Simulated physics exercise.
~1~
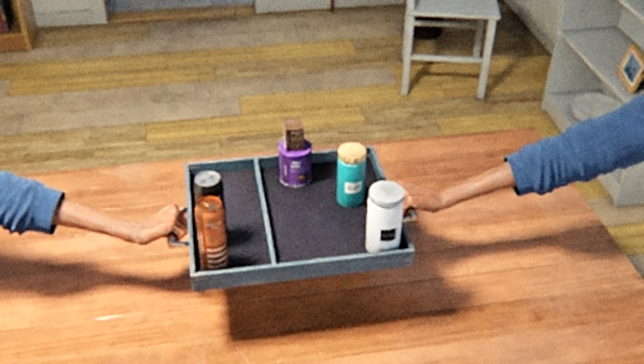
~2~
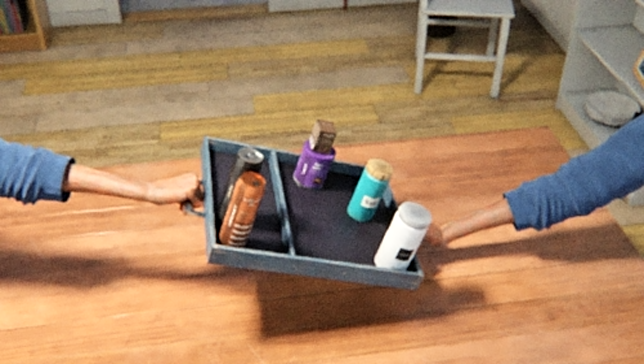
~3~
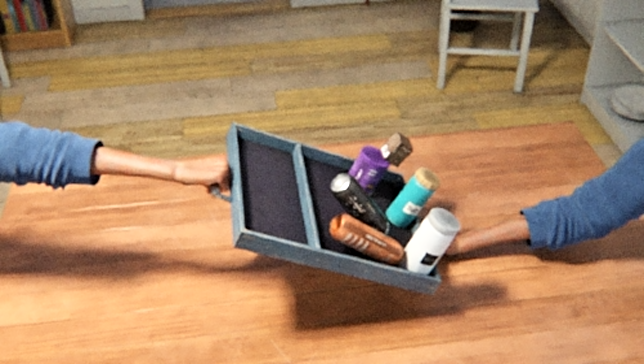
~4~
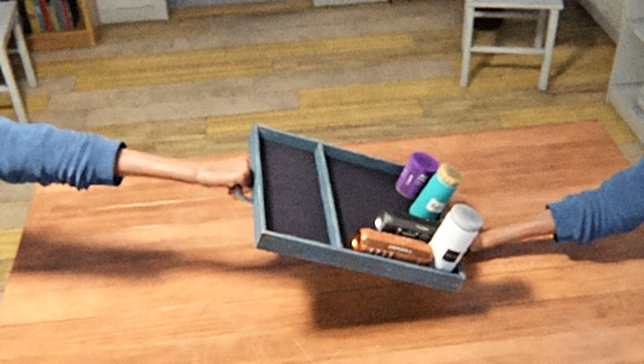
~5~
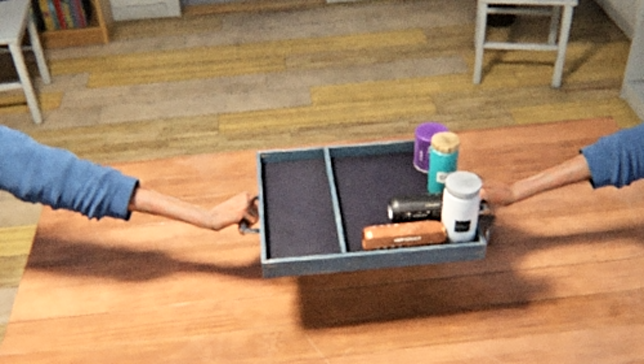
A tray tilts right between two hands, toppling two cans before being levelled again.
